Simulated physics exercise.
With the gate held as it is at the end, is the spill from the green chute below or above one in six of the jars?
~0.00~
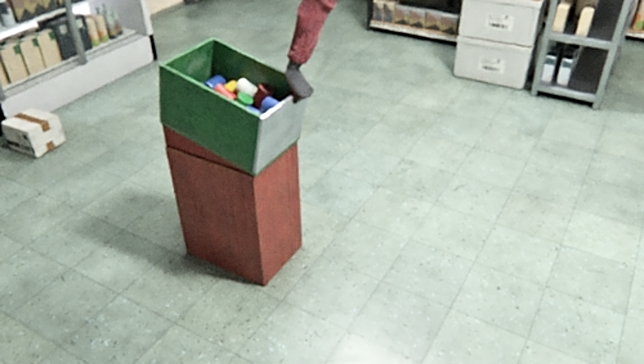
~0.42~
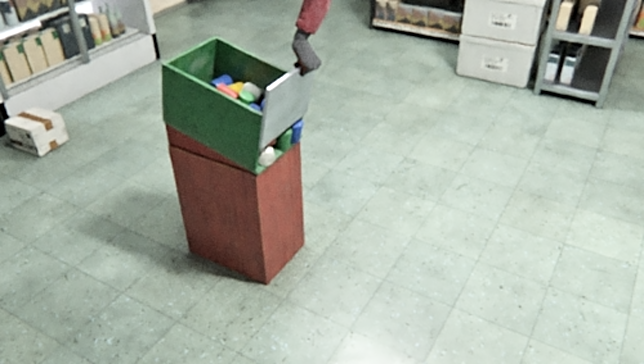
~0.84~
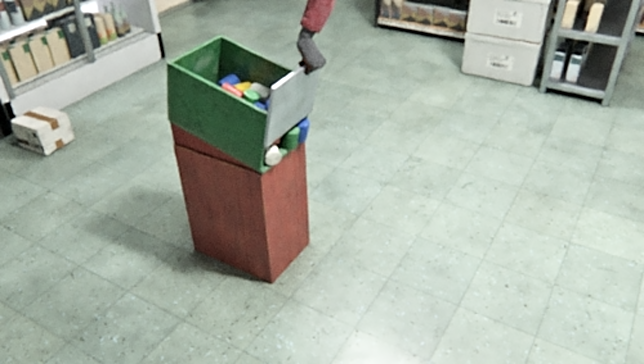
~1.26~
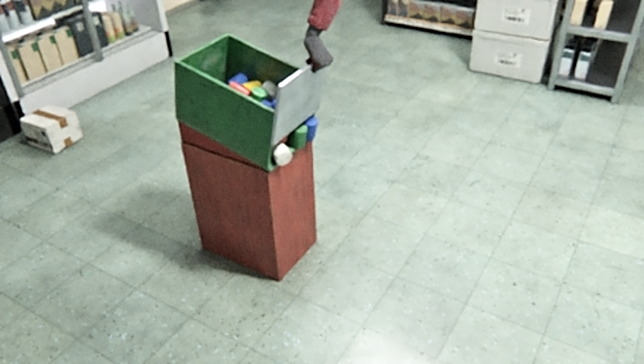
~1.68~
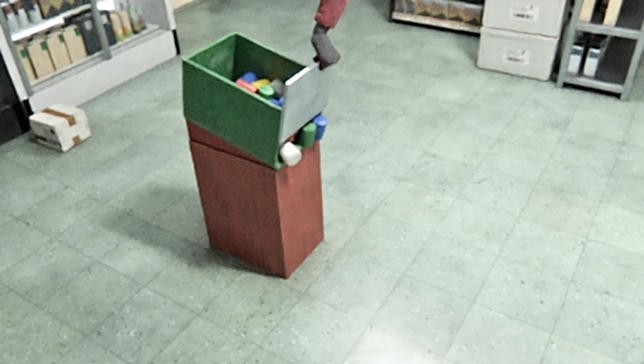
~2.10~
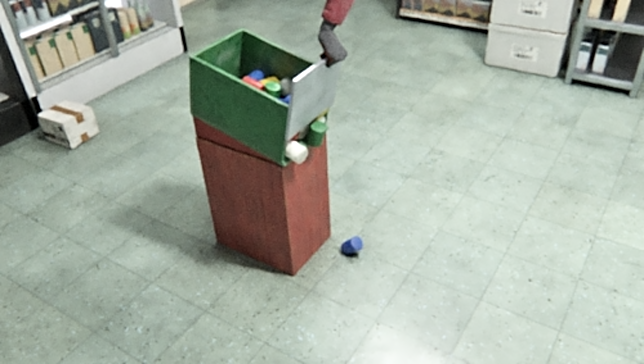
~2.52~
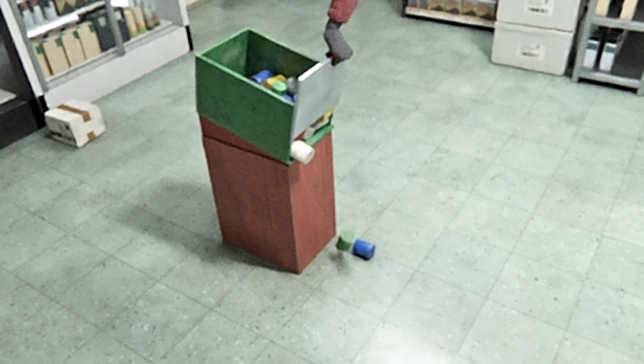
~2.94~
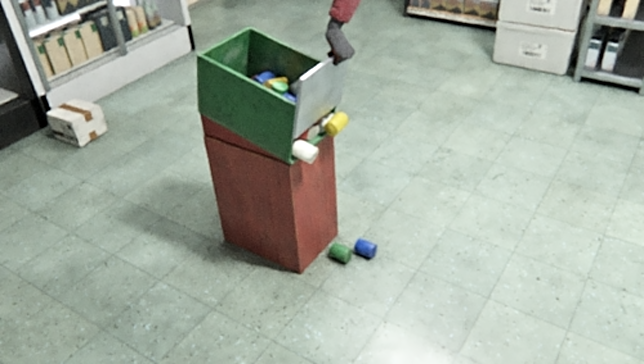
The spill is below one in six of the jars. Only a blue jar and a green jar end up on the floor, while most of the jars stay in the green chute.
